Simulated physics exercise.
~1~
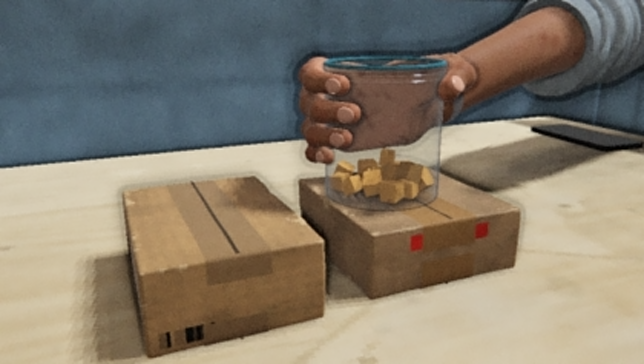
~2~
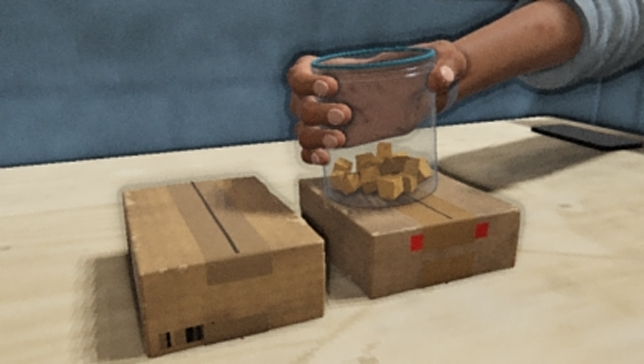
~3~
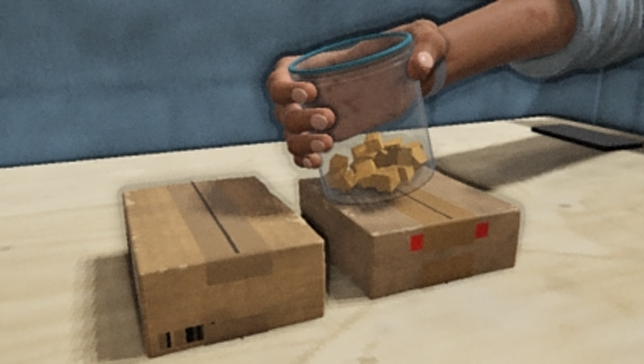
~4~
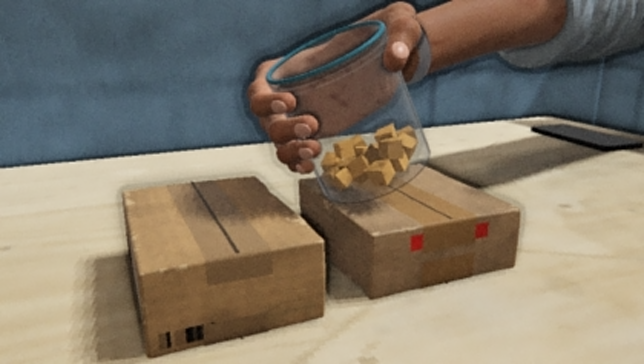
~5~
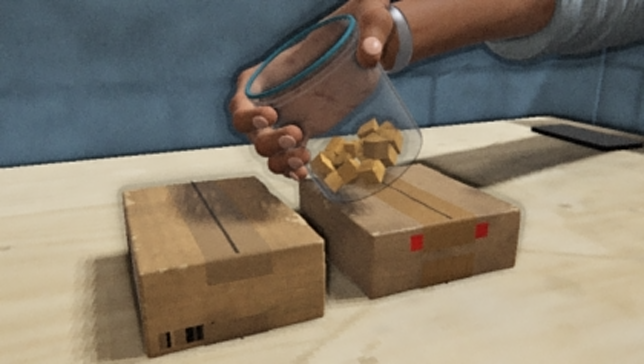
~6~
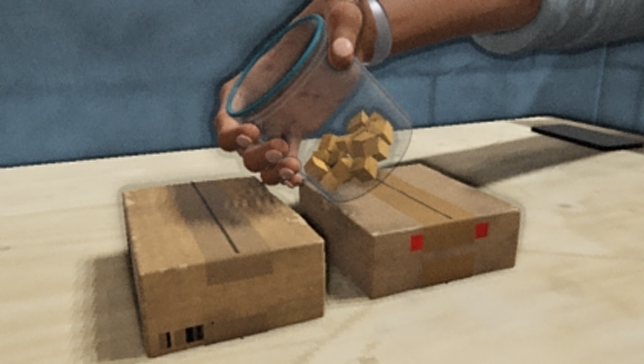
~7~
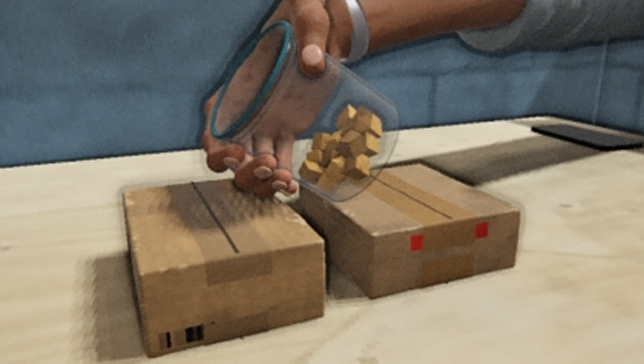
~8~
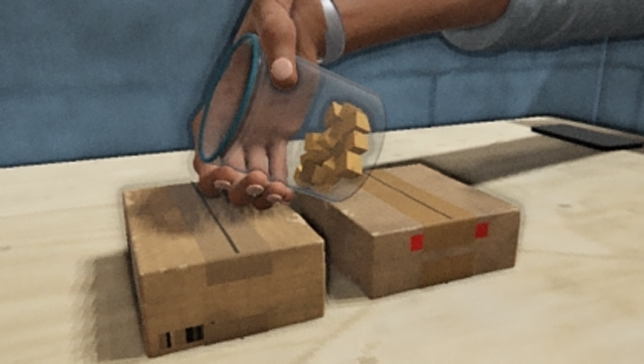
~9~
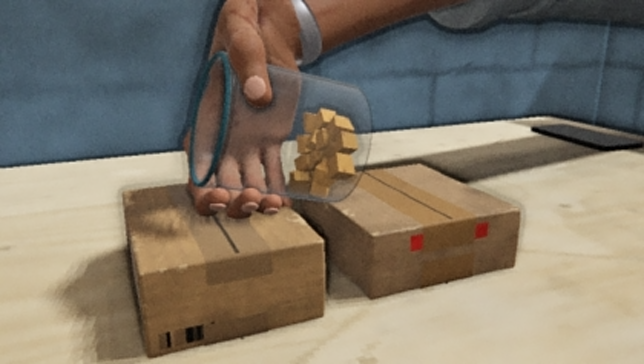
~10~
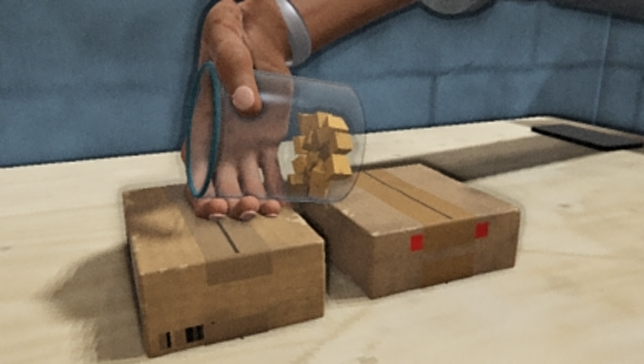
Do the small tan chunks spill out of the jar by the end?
No, they all stay inside the jar, heaped near its base even though it has been tipped onto its side.
